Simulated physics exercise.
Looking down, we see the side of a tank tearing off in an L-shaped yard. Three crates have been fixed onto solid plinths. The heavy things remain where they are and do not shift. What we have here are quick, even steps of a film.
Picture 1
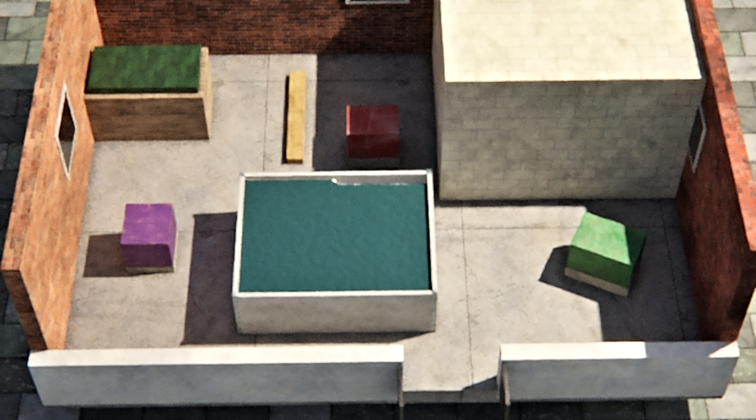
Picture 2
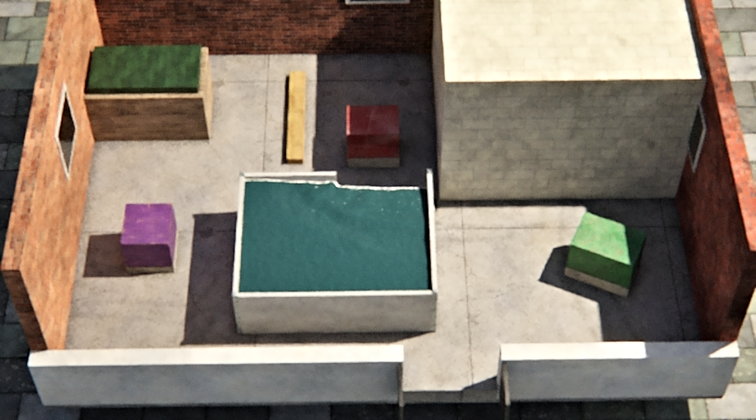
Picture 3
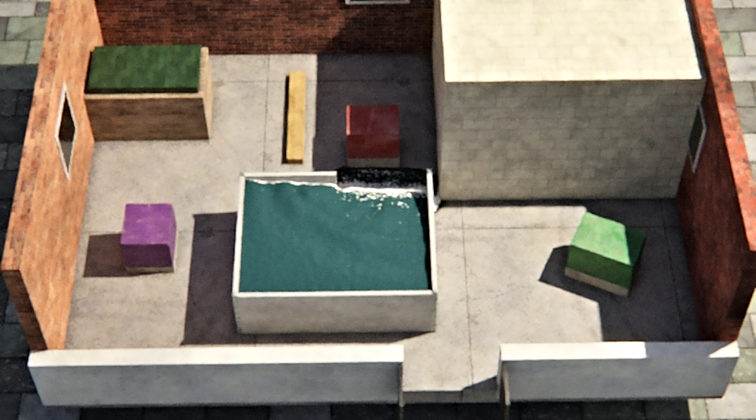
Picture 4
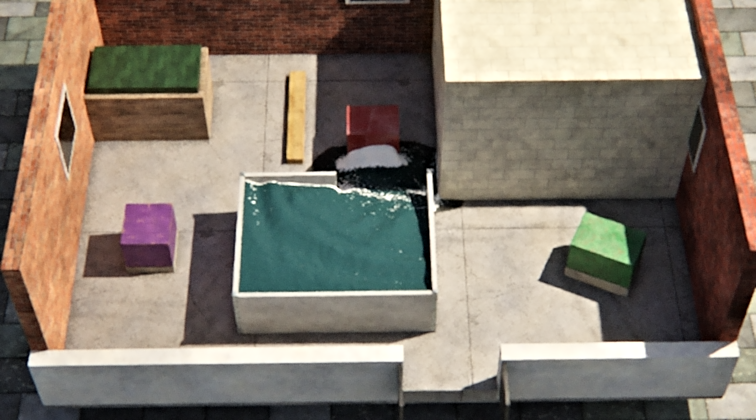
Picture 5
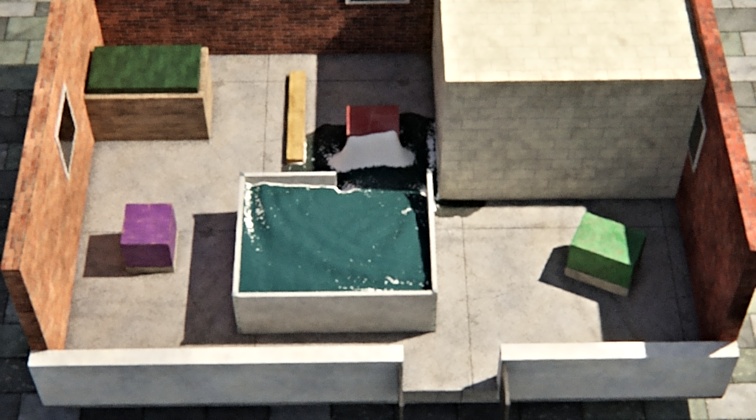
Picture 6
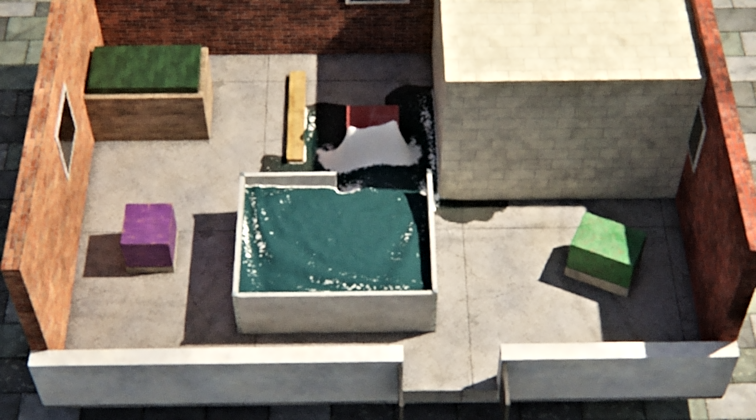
Water pours through a gap in the tank's far side and surges around the red block.
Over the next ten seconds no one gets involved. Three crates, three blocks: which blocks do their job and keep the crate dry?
My prediction: The purple crate meets the water; the green crate never meets the water; the red crate meets the water.
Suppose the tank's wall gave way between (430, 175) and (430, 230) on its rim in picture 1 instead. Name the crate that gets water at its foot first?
It's the green one.
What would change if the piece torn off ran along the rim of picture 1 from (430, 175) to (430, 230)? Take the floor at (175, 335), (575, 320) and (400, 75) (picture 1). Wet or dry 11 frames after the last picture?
Those three places would be still unsoaked, soaking and still unsoaked, in that order.
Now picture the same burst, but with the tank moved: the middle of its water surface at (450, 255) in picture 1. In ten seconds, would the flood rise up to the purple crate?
Result - purple crate gets flooded.
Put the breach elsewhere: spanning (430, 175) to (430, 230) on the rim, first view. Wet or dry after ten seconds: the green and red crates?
In that case the green one is flooded and the red one is never flooded.
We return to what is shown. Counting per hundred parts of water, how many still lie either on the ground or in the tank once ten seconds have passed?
About 98 per cent.
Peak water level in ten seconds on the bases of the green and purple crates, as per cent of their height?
Some 60 and 190 % respectively.
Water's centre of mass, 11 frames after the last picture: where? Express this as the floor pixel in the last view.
Centre of mass: Roughly (343, 212).
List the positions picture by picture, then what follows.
In the first frame, the water tank at (336, 235) is whole and still.
In the second frame, water pours out on the water tank's far side and has run to (433, 208).
In the third frame, the front is at (436, 183), out from the gap on the water tank's far side.
In the fourth frame, the front is at (434, 153), out from the gap on the water tank's far side.
In the fifth frame, water pours out on the water tank's far side and has run to (425, 121).
In the sixth frame, water pours out on the water tank's far side and has run to (431, 90).
A moment on, water covers 25 % of the floor; the purple crate not reached, the green crate not reached, the red crate water round its plinth.
Next, water covers 50 % of the floor; the purple crate water round its plinth, the green crate water round its plinth, the red crate water round its plinth.
Then, water covers 70 % of the floor; the purple crate water round its plinth, the green crate water round its plinth, the red crate water round its plinth.
Later, water covers 85 % of the floor; the purple crate water round its plinth, the green crate water round its plinth, the red crate water round its plinth.
In the end, water covers 95 % of the floor; the purple crate was topped, the green crate stayed above the water, the red crate was topped.
